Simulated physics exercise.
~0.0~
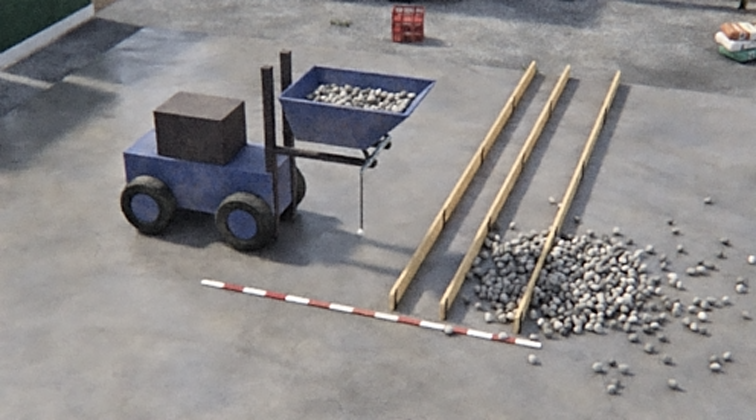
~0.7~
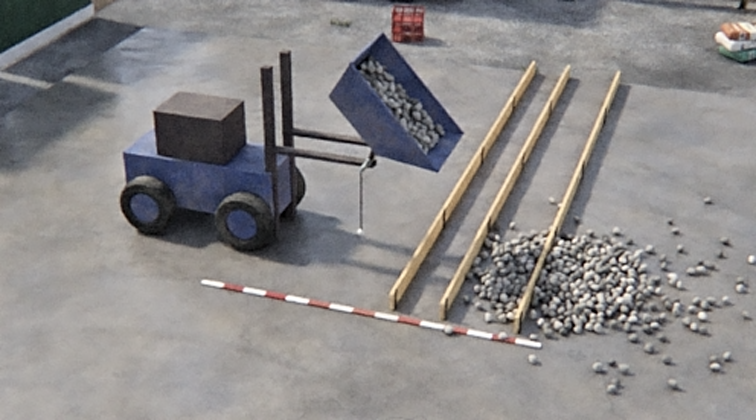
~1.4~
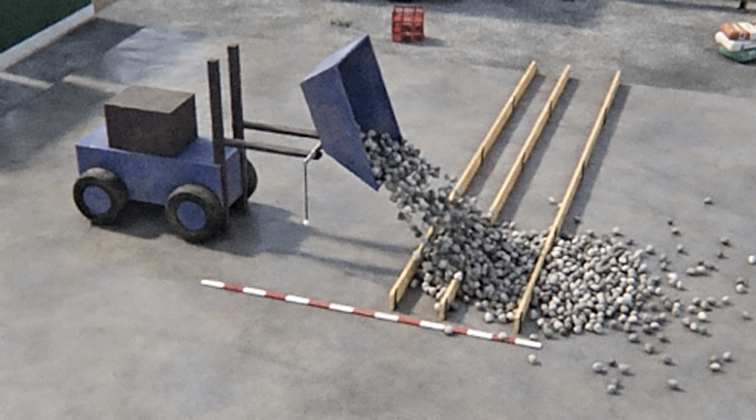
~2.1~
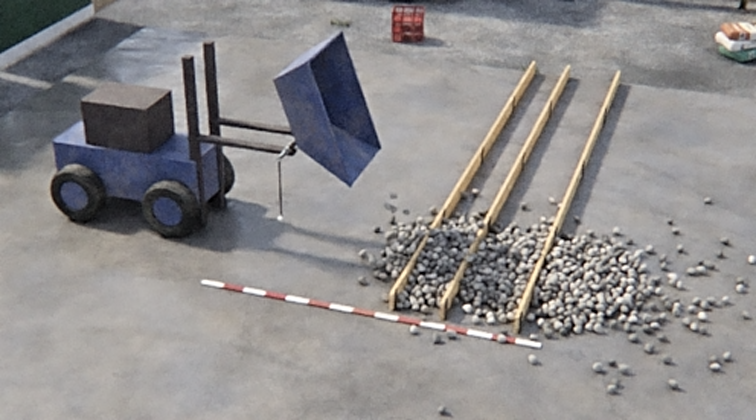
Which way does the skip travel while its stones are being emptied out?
The skip travels to the left, along with the forklift as it backs away from the boards.
